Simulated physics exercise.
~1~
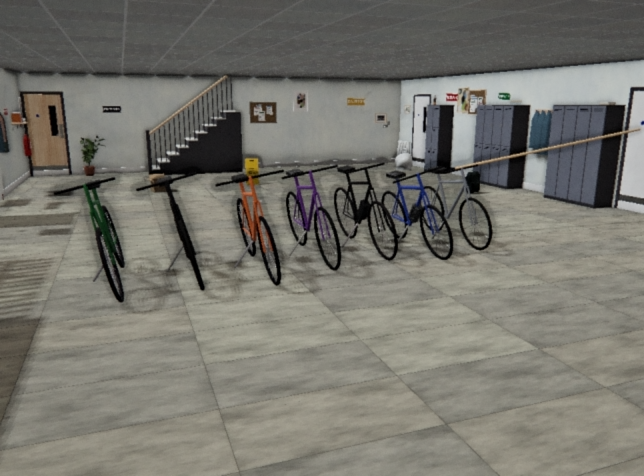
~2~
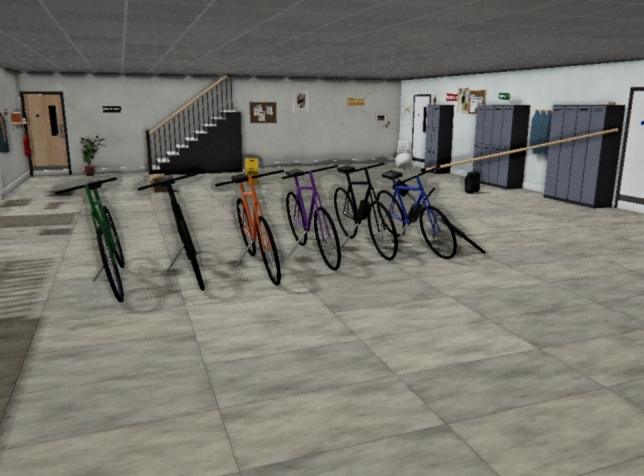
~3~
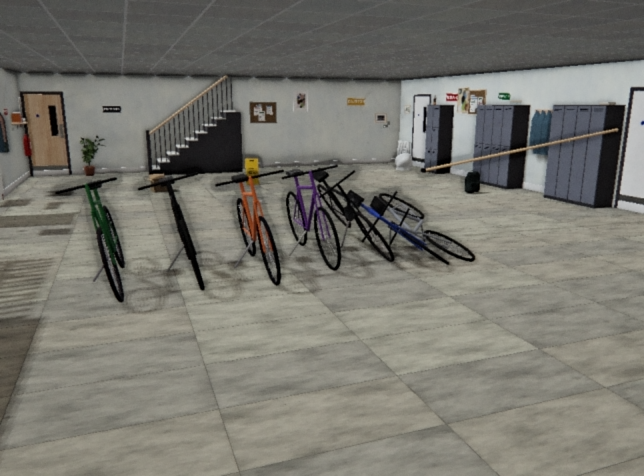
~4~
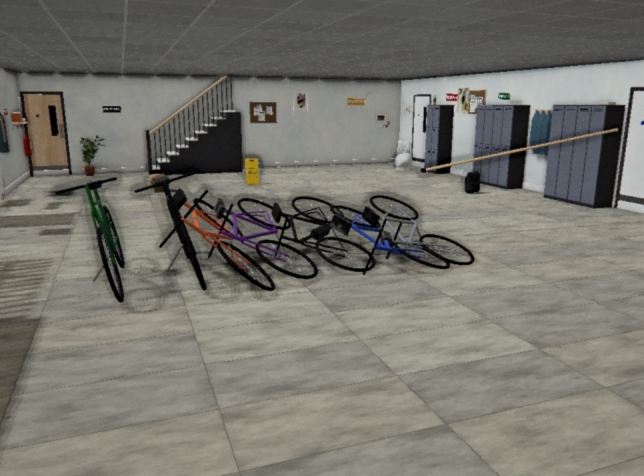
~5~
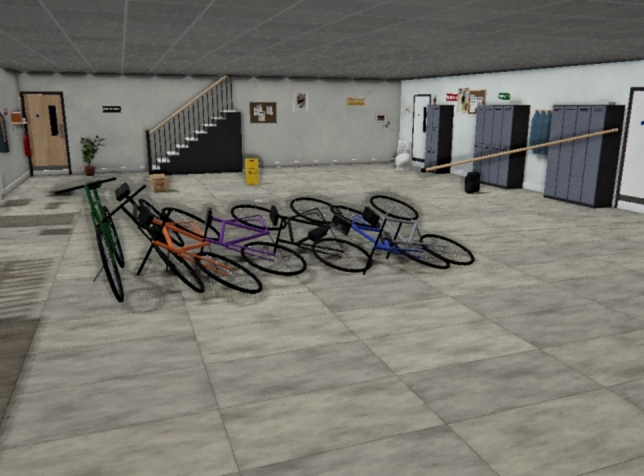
Seven parked bicycles in a locker hall toppling one after another from right to left, leaving only the green one standing.
